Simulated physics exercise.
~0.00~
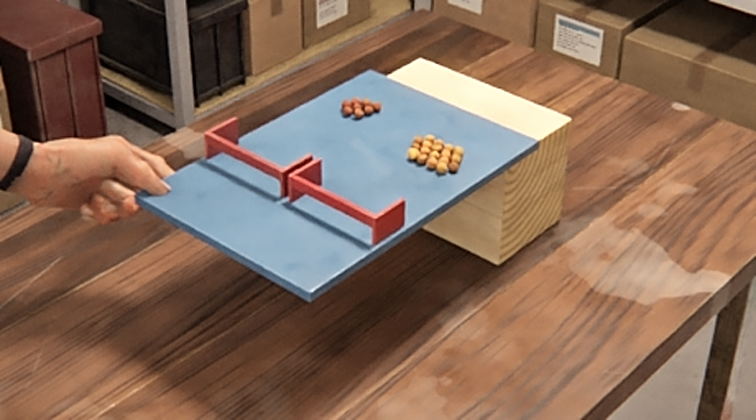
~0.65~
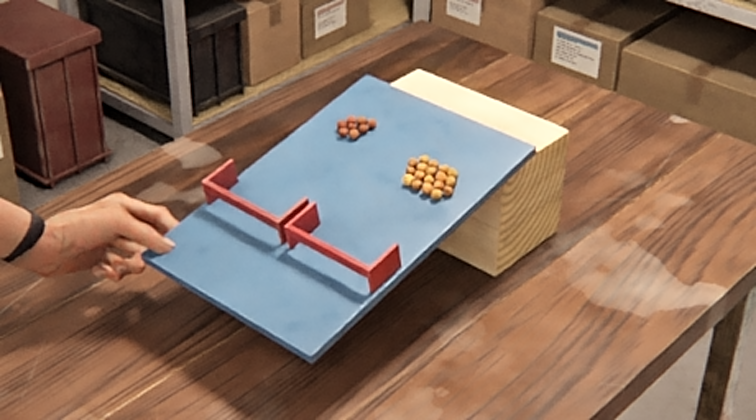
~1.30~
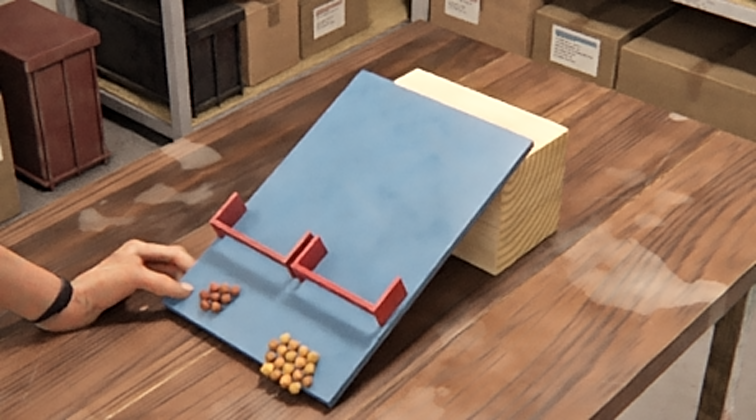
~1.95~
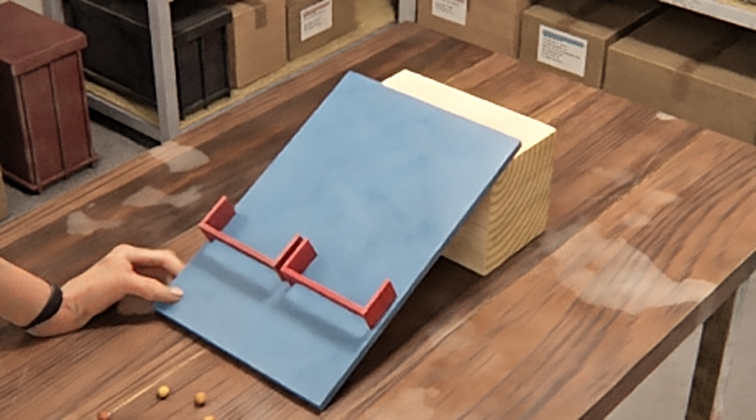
Two clusters of small round balls, one reddish-brown and one yellowish, slid down a blue board as a hand lowered its free end from a wooden block to the table, passing beneath two red bars and rolling off the bottom edge.
